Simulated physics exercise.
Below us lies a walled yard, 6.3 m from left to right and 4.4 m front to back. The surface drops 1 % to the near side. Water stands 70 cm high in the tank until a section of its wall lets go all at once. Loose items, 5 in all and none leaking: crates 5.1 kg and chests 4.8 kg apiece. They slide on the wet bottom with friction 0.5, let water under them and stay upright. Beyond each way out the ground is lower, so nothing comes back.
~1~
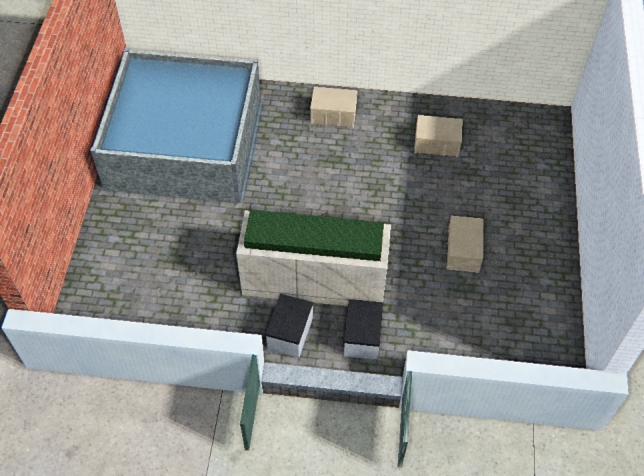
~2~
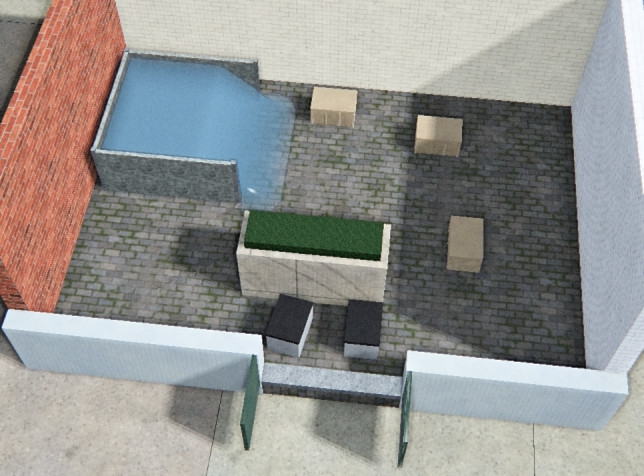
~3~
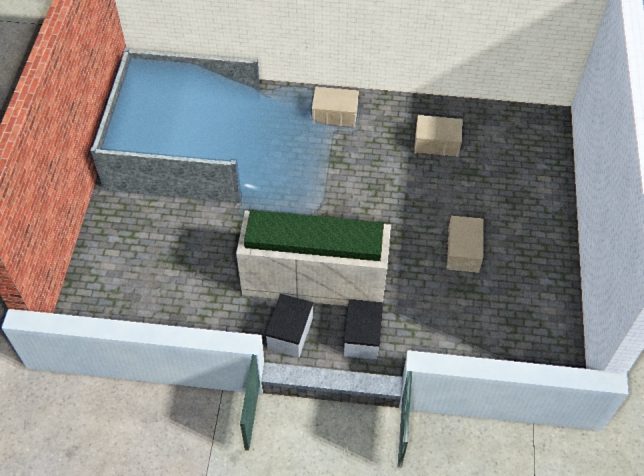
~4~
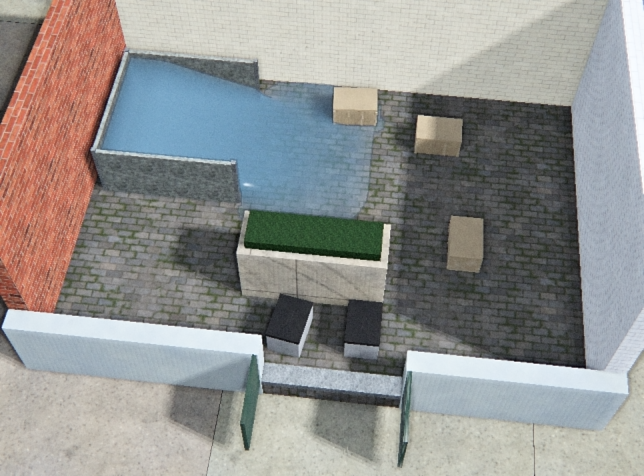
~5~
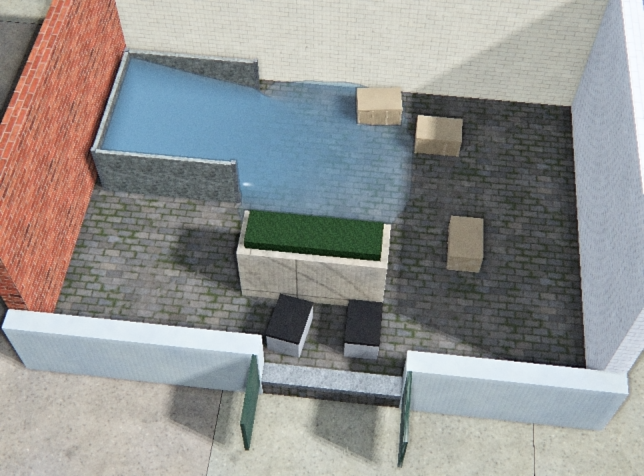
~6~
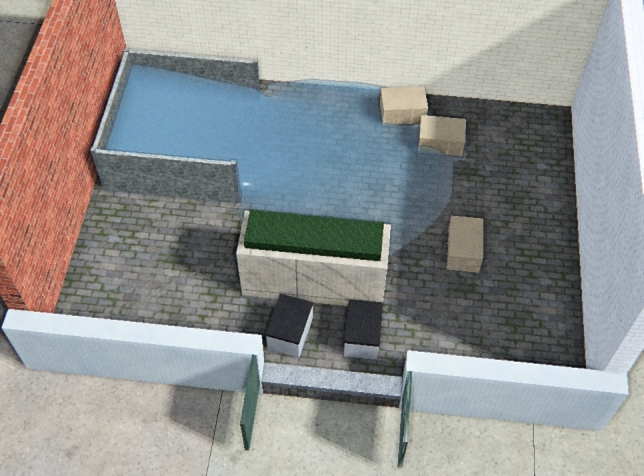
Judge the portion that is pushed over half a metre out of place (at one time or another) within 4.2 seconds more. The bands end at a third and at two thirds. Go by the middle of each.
It is at least two thirds.
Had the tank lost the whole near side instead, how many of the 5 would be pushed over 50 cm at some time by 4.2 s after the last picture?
In that case 2 of them.
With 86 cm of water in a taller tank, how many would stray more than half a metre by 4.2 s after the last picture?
Then 5.
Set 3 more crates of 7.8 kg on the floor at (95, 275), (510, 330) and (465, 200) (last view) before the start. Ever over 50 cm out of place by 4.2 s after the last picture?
In that order: Under, past it, over.
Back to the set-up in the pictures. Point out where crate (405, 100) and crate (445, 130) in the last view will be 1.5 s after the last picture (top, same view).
Around (561, 82) and (561, 122).
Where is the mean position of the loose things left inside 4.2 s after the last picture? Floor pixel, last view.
Around (321, 273).
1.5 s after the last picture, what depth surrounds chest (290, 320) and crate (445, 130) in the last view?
About 0 and 29 cm.
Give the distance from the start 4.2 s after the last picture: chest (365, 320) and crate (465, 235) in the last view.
In turn: 200 cm, 300 cm.
Then, 0.4 s after the last picture 2 of 5 are over 50 cm from their spots; 1 afloat.
Then, 1.5 s after the last picture 3 of 5 are over 50 cm from their spots; 3 afloat.
Then, 2.8 s after the last picture 3 of 5 are over 50 cm from their spots; 3 afloat.
Then, 4.2 s after the last picture 5 of 5 are over 50 cm from their spots, and 5 have been at some point; 4 afloat.
